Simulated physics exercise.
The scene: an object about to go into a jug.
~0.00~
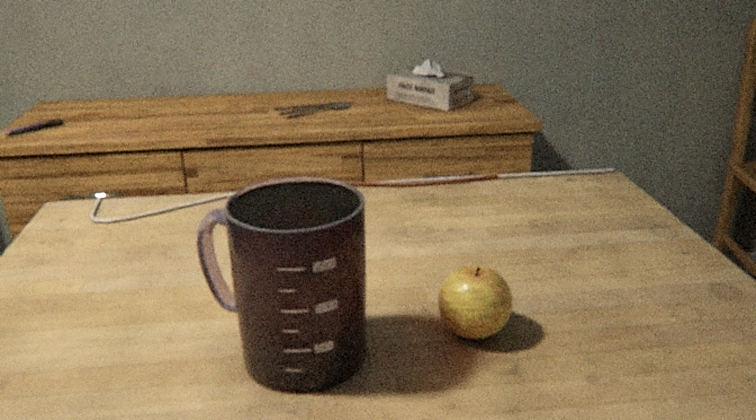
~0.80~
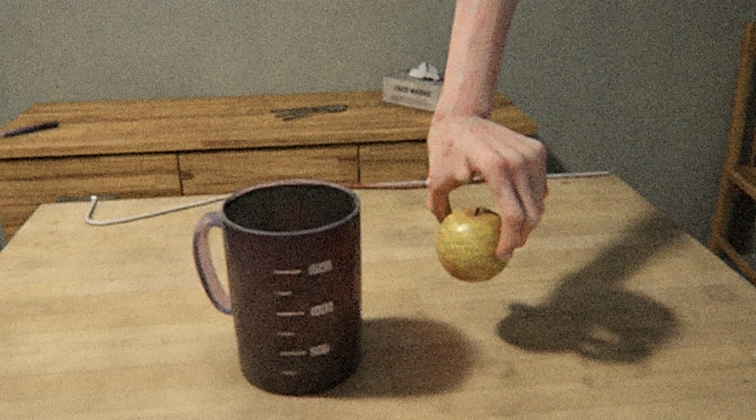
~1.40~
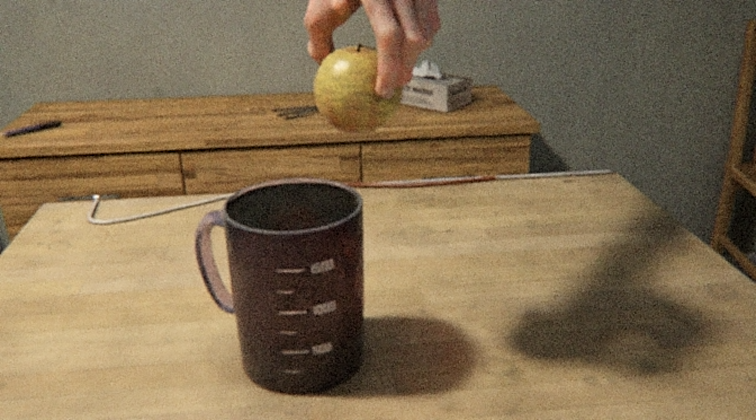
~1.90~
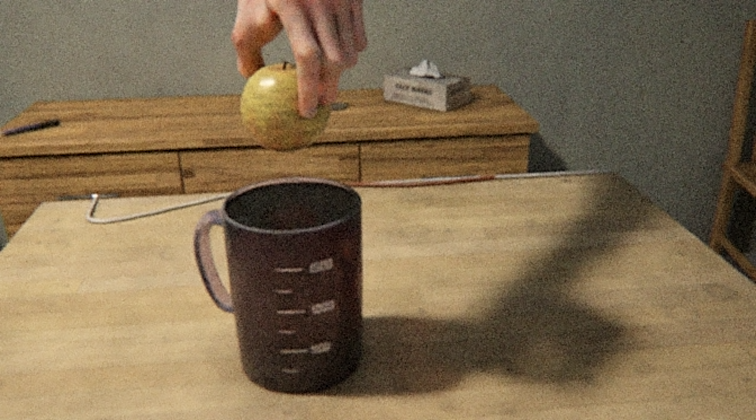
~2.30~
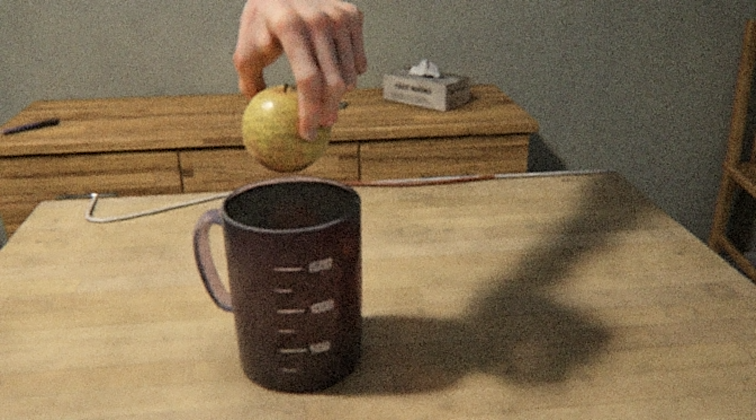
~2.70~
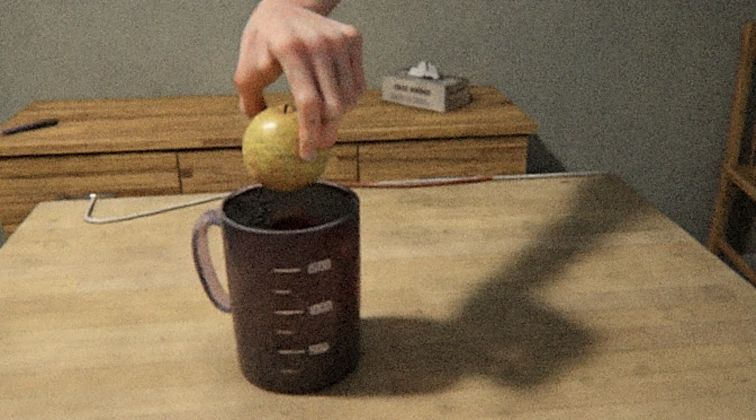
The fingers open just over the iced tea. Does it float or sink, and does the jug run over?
Well, it does not go down, and as for the jug, it spills liquid.
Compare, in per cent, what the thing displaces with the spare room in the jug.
Around 400 %.
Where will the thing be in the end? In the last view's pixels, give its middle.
Somewhere close to pixel (291, 220).
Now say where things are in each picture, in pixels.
The apple lies on the top at (475, 302); jug (300, 280) nearly full, in the first picture.
A hand picks up the apple at (474, 244); jug nearly full, surface at (291, 208), in the second picture.
The apple is carried over at (359, 90); jug (298, 281) nearly full, in the third picture.
The apple is above the jug at (286, 107); jug nearly full, surface at (292, 207), in the fourth picture.
The apple comes down at (287, 128); jug (296, 280) nearly full, in the fifth picture.
The apple is just over the surface at (287, 149); jug nearly full, surface at (290, 207), in the sixth picture.
Around 3.0 s, the apple enters the iced tea; the jug is full to the brim; the top is wet.
Around 3.4 s, the apple comes up again; the jug is full to the brim; the top is wet.
Around 5.0 s, the apple bobs at the top; the jug is full to the brim; the top is wet.
